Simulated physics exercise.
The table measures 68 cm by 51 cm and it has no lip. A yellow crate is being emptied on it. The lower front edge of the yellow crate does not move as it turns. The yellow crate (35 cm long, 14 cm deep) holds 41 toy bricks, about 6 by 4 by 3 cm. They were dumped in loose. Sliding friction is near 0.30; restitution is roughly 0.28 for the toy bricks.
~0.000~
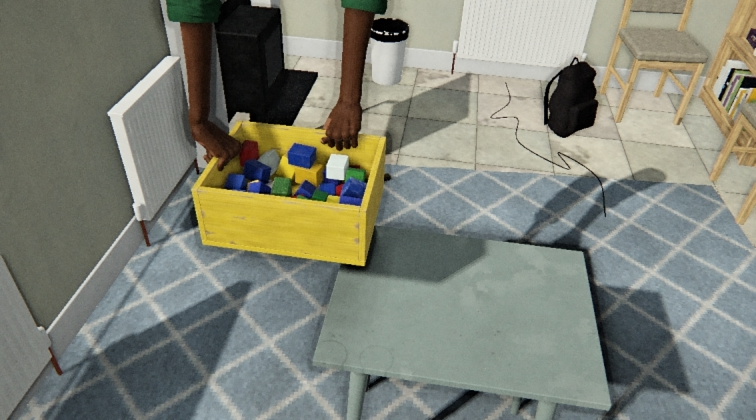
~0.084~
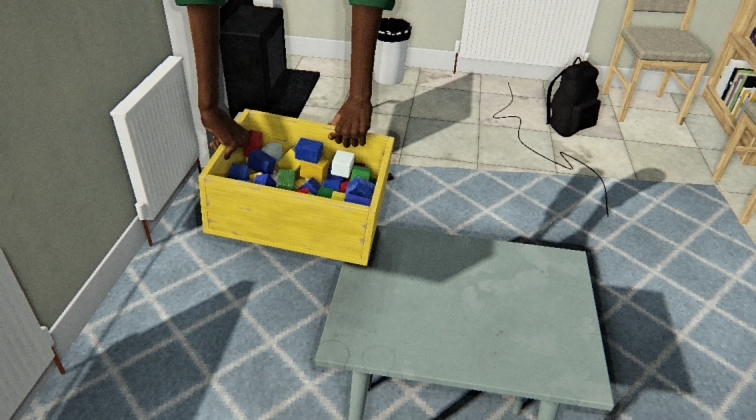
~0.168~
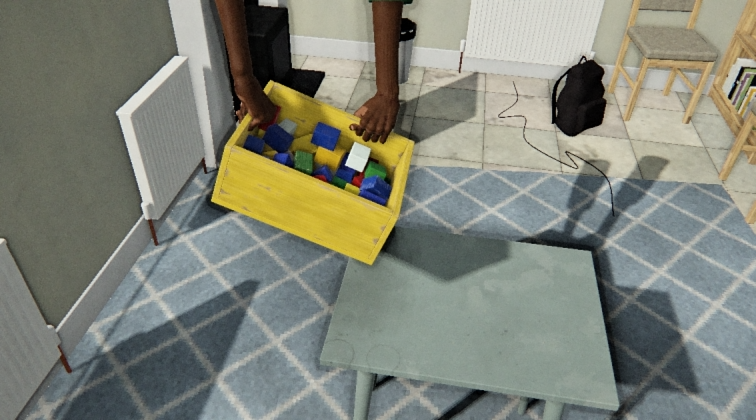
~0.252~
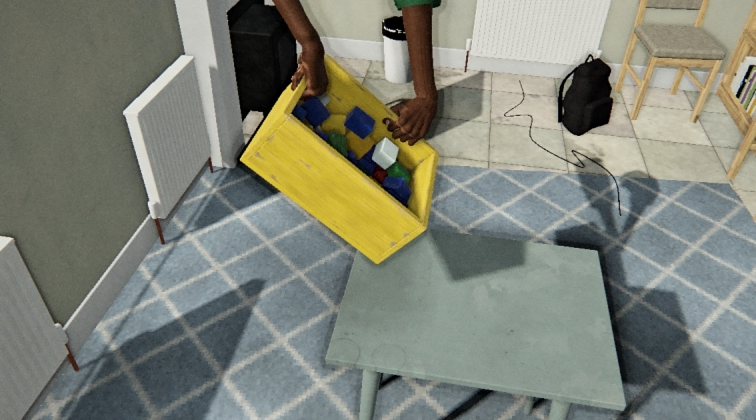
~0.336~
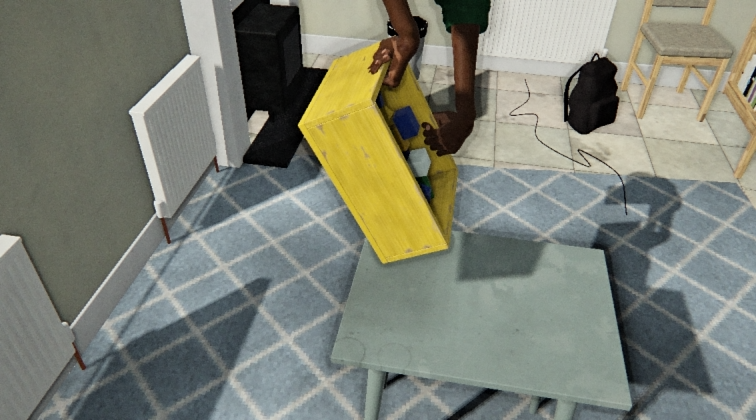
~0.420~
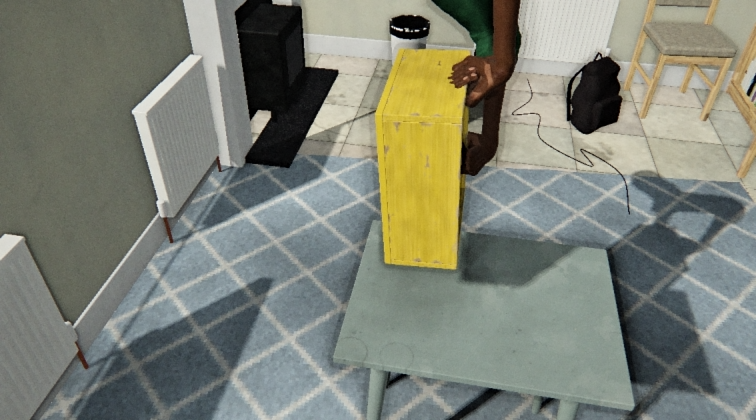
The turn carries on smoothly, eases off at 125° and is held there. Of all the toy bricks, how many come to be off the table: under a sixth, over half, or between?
Ending off the table: Between a sixth and a half of them.
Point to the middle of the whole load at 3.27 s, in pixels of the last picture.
At about (570, 315).
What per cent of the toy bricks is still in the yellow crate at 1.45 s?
Roughly 0 per cent is still inside.
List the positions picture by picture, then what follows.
In the first picture (each is followed by its nearest rim corner in this view; the camera pans a little), yellow crate, (360, 208); 0° from level; none out.
Yellow crate, (370, 209); 5° from level, in the second picture.
Yellow crate, (393, 212); 20° from level, in the third picture.
Yellow crate, (423, 223); 40° from level, in the fourth picture.
Yellow crate, (447, 242); 63° from level, in the fifth picture.
Yellow crate, (457, 263); 86° from level; none out, in the sixth picture.
After 0.88 s, tilt 125°; 39 on the table top and 2 over the right end of the table.
After 1.45 s, tilt 125°; 29 on the table top and 12 over the right end of the table.
After 2.25 s, tilt 125°; 29 on the table top and 12 over the right end of the table.
Outcome (at 3.27 s), 29 on the table top and 12 over the right end of the table. Asked share, 12 of 41, 29 per cent.
